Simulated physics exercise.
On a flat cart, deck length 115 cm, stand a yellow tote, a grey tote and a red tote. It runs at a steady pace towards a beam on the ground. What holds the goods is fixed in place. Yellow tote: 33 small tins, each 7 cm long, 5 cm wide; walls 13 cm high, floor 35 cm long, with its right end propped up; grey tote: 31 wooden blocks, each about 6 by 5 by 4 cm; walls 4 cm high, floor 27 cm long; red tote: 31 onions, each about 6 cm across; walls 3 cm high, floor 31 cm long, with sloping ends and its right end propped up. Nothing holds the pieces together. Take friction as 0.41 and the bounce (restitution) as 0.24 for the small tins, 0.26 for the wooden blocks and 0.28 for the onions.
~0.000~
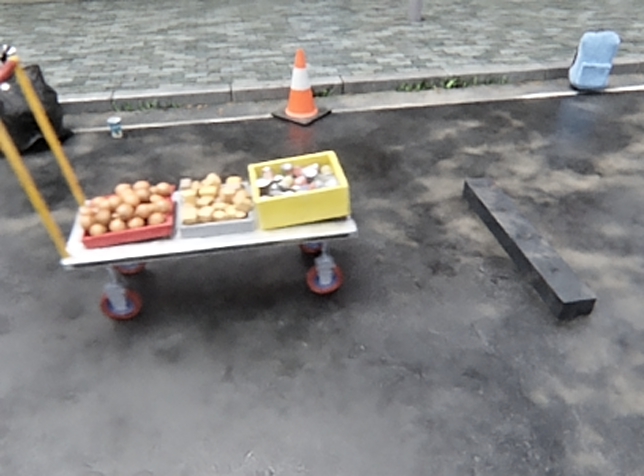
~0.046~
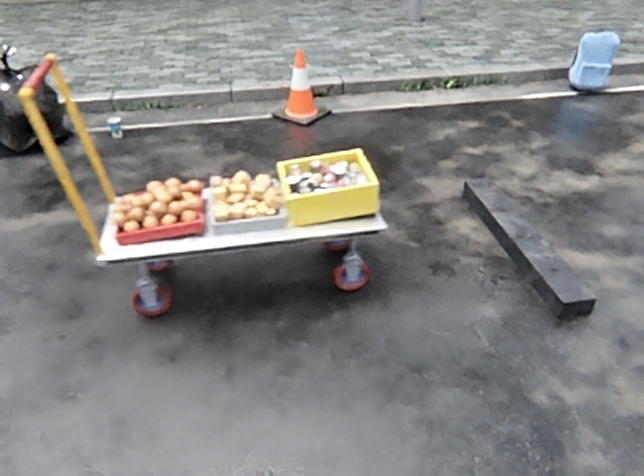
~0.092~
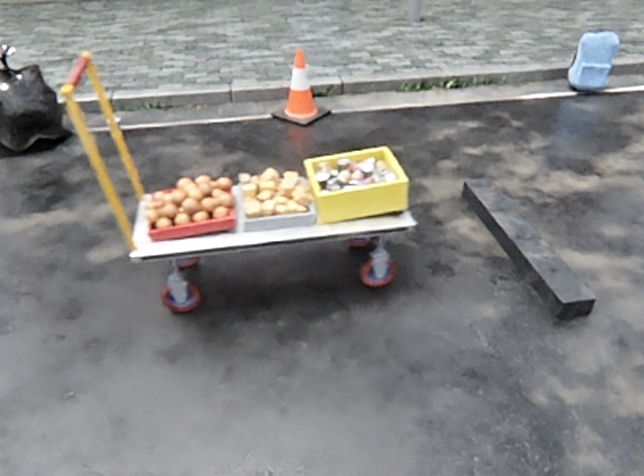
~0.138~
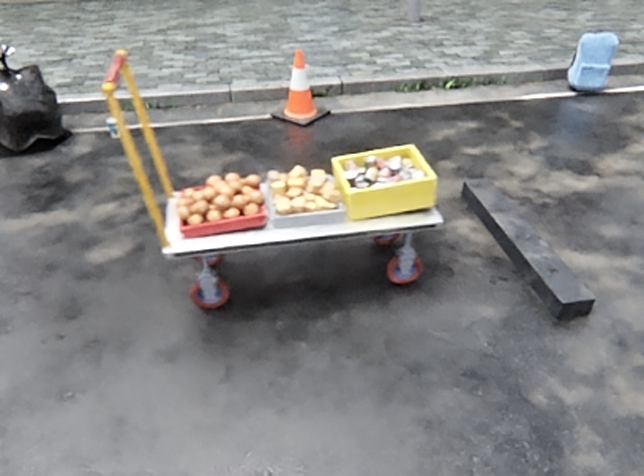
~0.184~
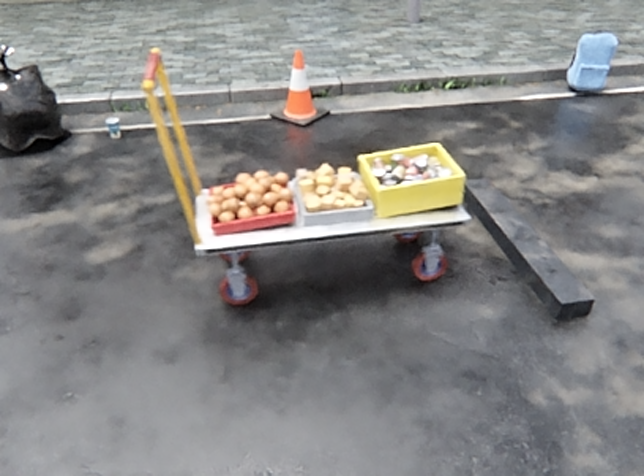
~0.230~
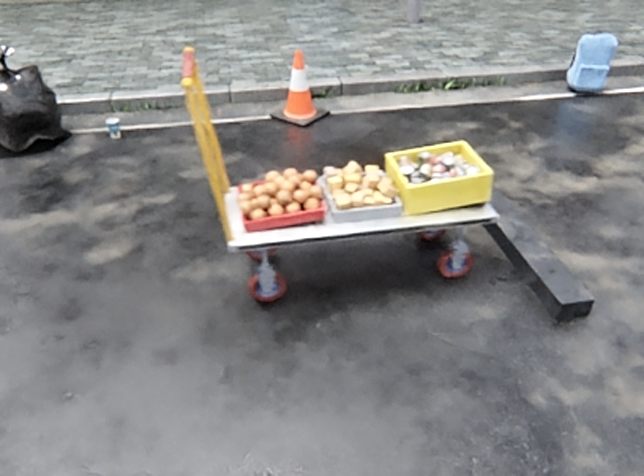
On wet asphalt beside a paved walkway, a flat cart with a yellow handle rolls steadily rightward past an orange cone, carrying red, grey and yellow totes of small items, drawing closer to a dark beam on the ground.
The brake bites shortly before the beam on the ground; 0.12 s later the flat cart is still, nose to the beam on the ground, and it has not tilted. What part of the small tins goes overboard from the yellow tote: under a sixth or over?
Out of the yellow tote go under a sixth of the small tins.
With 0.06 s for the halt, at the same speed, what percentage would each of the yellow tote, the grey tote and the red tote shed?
In that case yellow tote 10, grey tote 20, red tote 40 per cent.
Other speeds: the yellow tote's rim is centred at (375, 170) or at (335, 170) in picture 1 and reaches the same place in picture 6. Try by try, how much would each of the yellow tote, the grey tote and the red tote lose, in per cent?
Yellow tote 0 then 0, grey tote 0 then 20, red tote 10 then 30 per cent.
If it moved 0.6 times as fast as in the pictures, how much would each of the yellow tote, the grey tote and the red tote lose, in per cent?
Then yellow tote 0, grey tote 0, red tote 20 per cent.
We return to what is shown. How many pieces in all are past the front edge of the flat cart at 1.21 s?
Roughly 0.
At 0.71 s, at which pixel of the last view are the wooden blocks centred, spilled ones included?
At about (428, 188).
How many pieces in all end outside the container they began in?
About 14.
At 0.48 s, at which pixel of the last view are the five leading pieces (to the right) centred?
At about (517, 171).
After 0.26 s, the brake bites.
After 0.36 s, 0 of 33 out of the yellow tote, 0 of 31 out of the grey tote and 2 of 31 out of the red tote.
After 0.48 s, 0 of 33 out of the yellow tote, 3 of 31 out of the grey tote and 8 of 31 out of the red tote.
After 0.71 s, 0 of 33 out of the yellow tote, 4 of 31 out of the grey tote and 10 of 31 out of the red tote.
Final count (at 1.21 s), 0 of 33 out of the yellow tote, 4 of 31 out of the grey tote and 10 of 31 out of the red tote. Asked share, 0 of 33, 0 per cent.
